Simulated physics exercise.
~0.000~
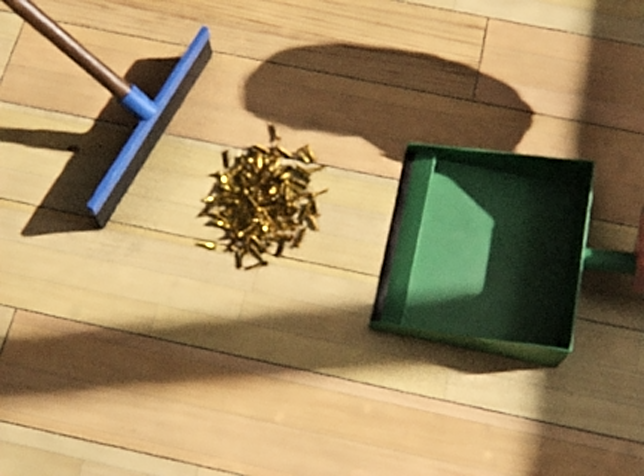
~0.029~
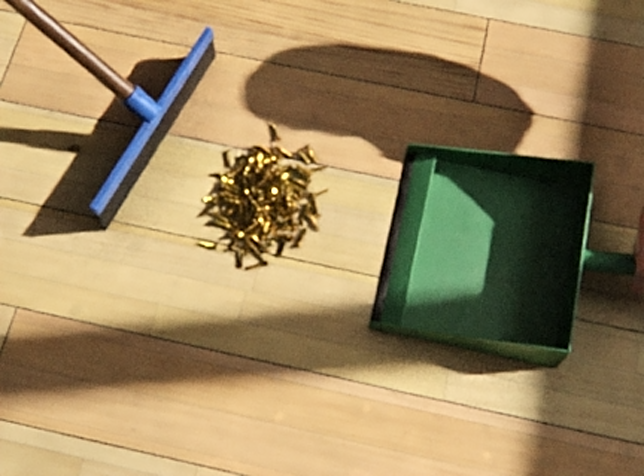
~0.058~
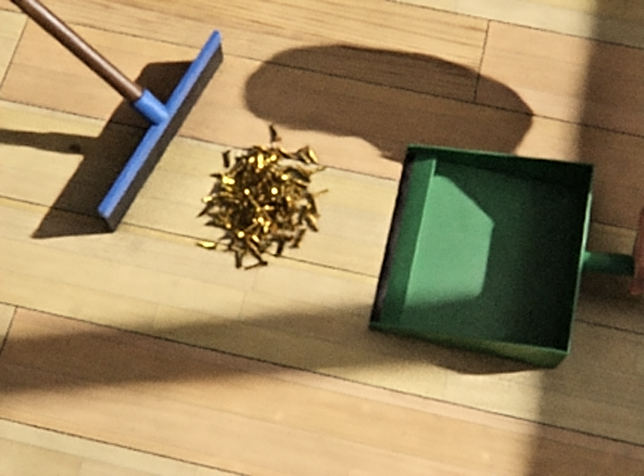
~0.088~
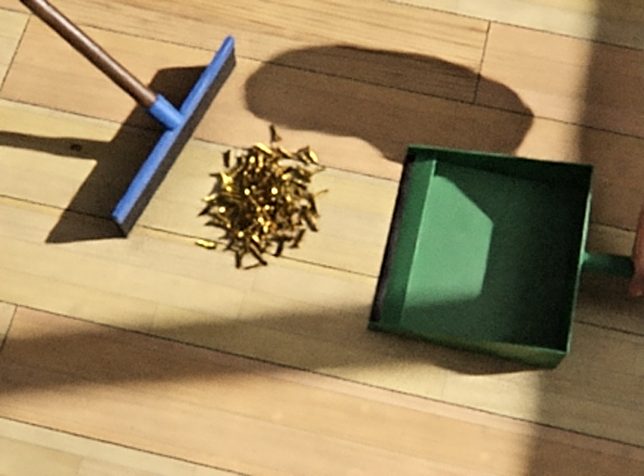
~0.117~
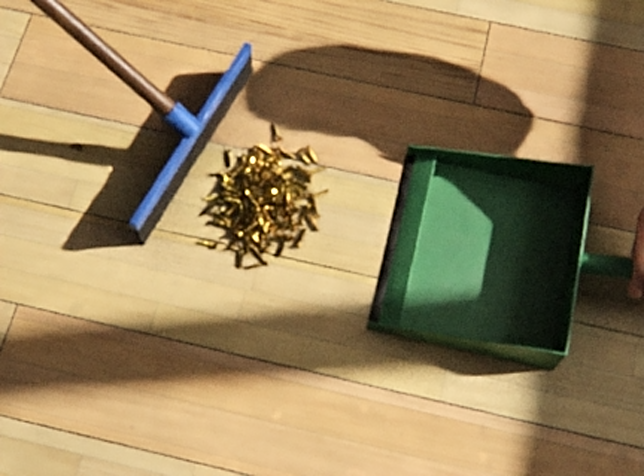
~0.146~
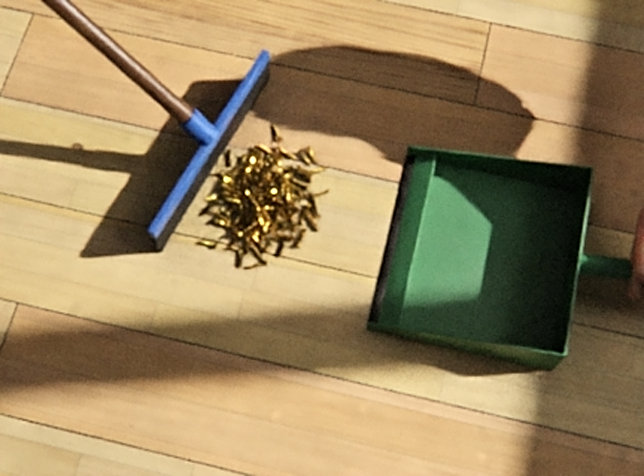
On a sunlit wooden floor, a blue broom with a brown handle slides a short way right and slightly toward the viewer, up to a small heap of brass-coloured screws, while a green dustpan stays almost still at right.
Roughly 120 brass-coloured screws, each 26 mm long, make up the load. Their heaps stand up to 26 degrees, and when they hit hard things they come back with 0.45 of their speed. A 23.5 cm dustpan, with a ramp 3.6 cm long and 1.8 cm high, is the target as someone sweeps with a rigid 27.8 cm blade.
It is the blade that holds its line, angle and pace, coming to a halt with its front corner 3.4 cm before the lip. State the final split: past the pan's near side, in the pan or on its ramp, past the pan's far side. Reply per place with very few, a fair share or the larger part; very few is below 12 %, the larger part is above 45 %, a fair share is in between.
Near side: Very few; pan: A fair share; far side: Very few.
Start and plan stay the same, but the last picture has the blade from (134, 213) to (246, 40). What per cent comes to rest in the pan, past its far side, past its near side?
Pan 5 % / far 0 % / near 0 %.
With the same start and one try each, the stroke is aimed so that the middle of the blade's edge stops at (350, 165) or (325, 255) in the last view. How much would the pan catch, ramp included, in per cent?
About 5 % and 15 %.
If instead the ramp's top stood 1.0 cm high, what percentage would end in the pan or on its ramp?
Then around 20 percent, ramp counted.
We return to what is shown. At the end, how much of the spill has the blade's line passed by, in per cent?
Roughly 0 in a hundred.
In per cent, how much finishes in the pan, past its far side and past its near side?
Near: 5; pan: 20; far: 0 (percent).
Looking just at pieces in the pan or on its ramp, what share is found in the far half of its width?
50 per cent.
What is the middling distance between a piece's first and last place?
Around 16 centimetres.
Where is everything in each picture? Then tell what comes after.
The first picture shows blade from (93, 209) to (205, 34), moved 0.0 cm, 0 of the pieces shifted so far; middle of the pieces at (266, 201); pan at (494, 258).
The second picture shows blade from (97, 210) to (209, 35), moved 0.3 cm, 0 of the pieces shifted so far; middle of the pieces at (266, 201).
The third picture shows blade from (105, 213) to (217, 38), moved 1.4 cm, 0 of the pieces shifted so far; middle of the pieces at (267, 201).
The fourth picture shows blade from (118, 218) to (230, 43), moved 3.2 cm, 0 of the pieces shifted so far; middle of the pieces at (267, 201).
The fifth picture shows blade from (136, 225) to (247, 50), moved 5.5 cm, 0 of the pieces shifted so far; middle of the pieces at (267, 201).
The sixth picture shows blade from (154, 233) to (265, 58), moved 7.9 cm, 0 of the pieces shifted so far; middle of the pieces at (267, 201); pan at (492, 262). Its pace works out near 0.82 m/s, heading 12 degrees towards the viewer's side.
Then, at 0.26 s, middle of the blade 14 cm from the lip; 0 % over the lip, far side 0 %, near side 0 %.
After 0.34 s, middle of the blade 8 cm from the lip; 0 % over the lip, far side 0 %, near side 0 %.
After 0.55 s, middle of the blade 7 cm from the lip; 20 % over the lip, far side 0 %, near side 5 %.
By 1.2 s all is still; near side 5 %, pan 20 %, far side 0 %, in front of the lip or behind the blade 75 %.
